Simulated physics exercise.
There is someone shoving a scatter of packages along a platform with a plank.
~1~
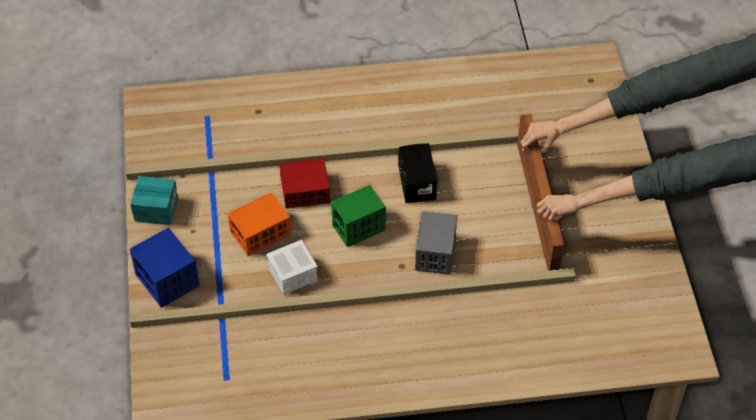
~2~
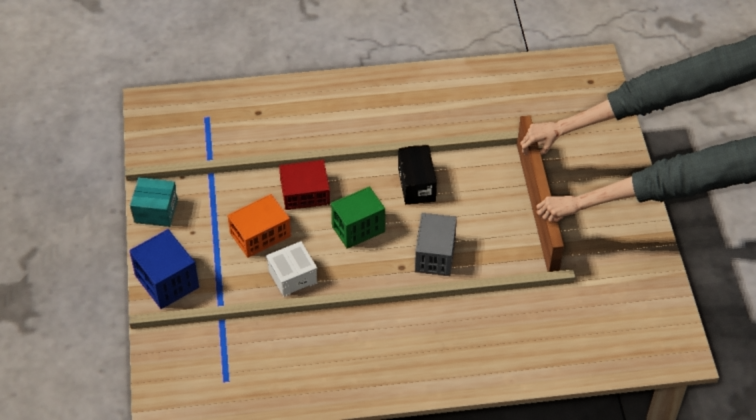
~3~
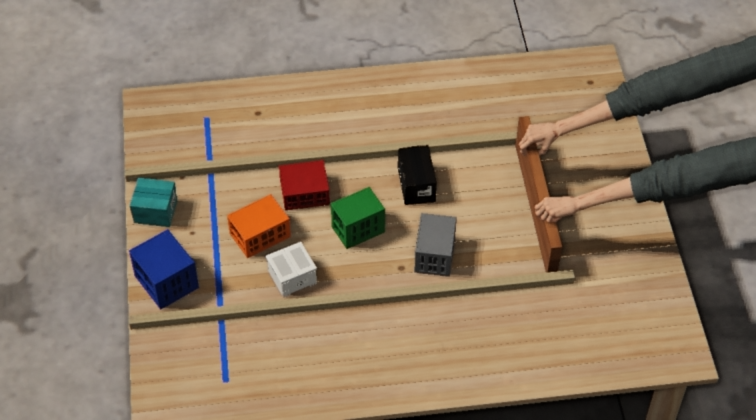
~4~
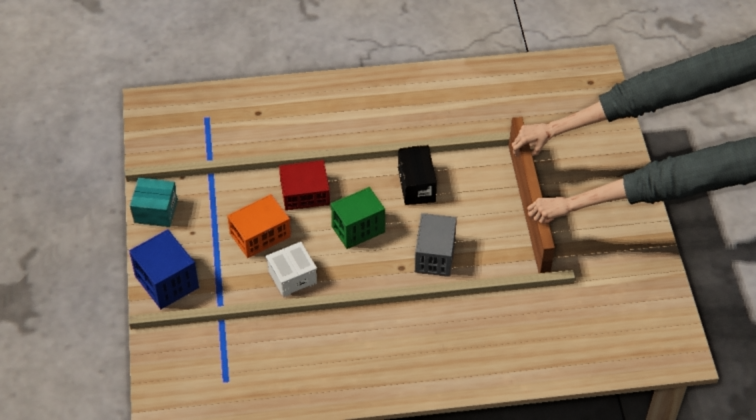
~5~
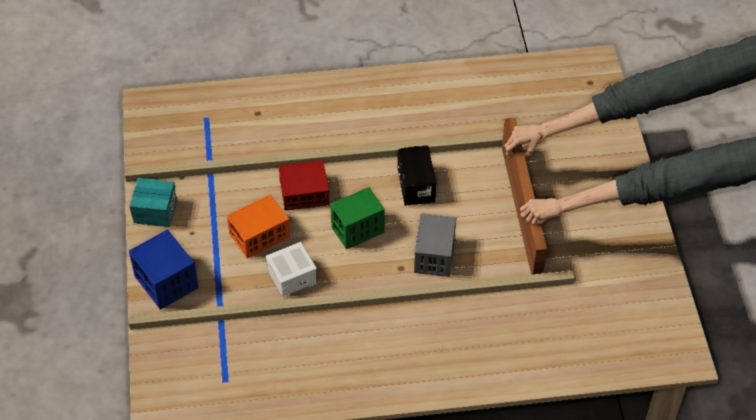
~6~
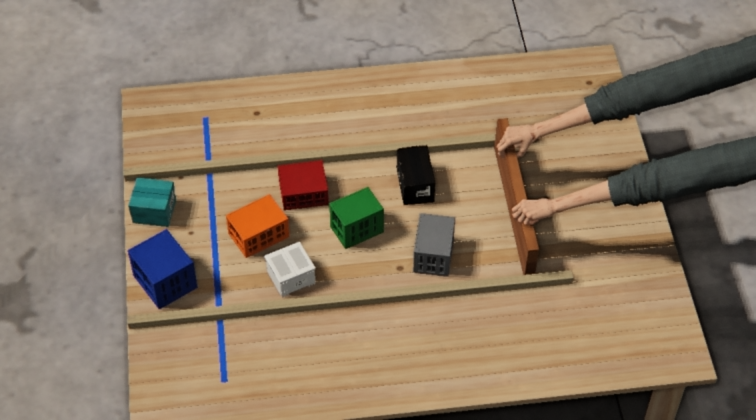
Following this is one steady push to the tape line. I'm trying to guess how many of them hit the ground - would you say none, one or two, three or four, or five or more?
I would say one or two.
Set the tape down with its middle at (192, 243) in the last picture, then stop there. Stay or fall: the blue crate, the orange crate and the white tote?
Going one by one, the blue crate goes down, the orange crate goes down, the white tote is still up.
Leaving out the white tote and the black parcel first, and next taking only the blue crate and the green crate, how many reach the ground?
You'd see 0 fallen, and 1 in the other try.
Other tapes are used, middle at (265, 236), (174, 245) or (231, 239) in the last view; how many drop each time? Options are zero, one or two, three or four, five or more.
Taking the three places in turn: No fall at all, 5 or more, none.
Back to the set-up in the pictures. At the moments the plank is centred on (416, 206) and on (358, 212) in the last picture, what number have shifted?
So 2, and at the other place 4.
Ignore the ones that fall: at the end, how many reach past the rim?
The count would be 1.
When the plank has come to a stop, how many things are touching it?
The figure is 3.
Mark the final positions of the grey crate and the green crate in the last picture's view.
You'll find the grey crate at roughly (198, 272) and the green crate at roughly (191, 228).
A little later, none off yet; turquoise box at rest near (153, 202); blue crate at rest near (163, 269); orange crate at rest near (258, 226).
Next, none off yet; turquoise box at rest near (153, 202); blue crate at rest near (163, 269); orange crate shifted a little near (241, 226).
When it is over, the number that fall off is one or two; down, blue crate and turquoise box.
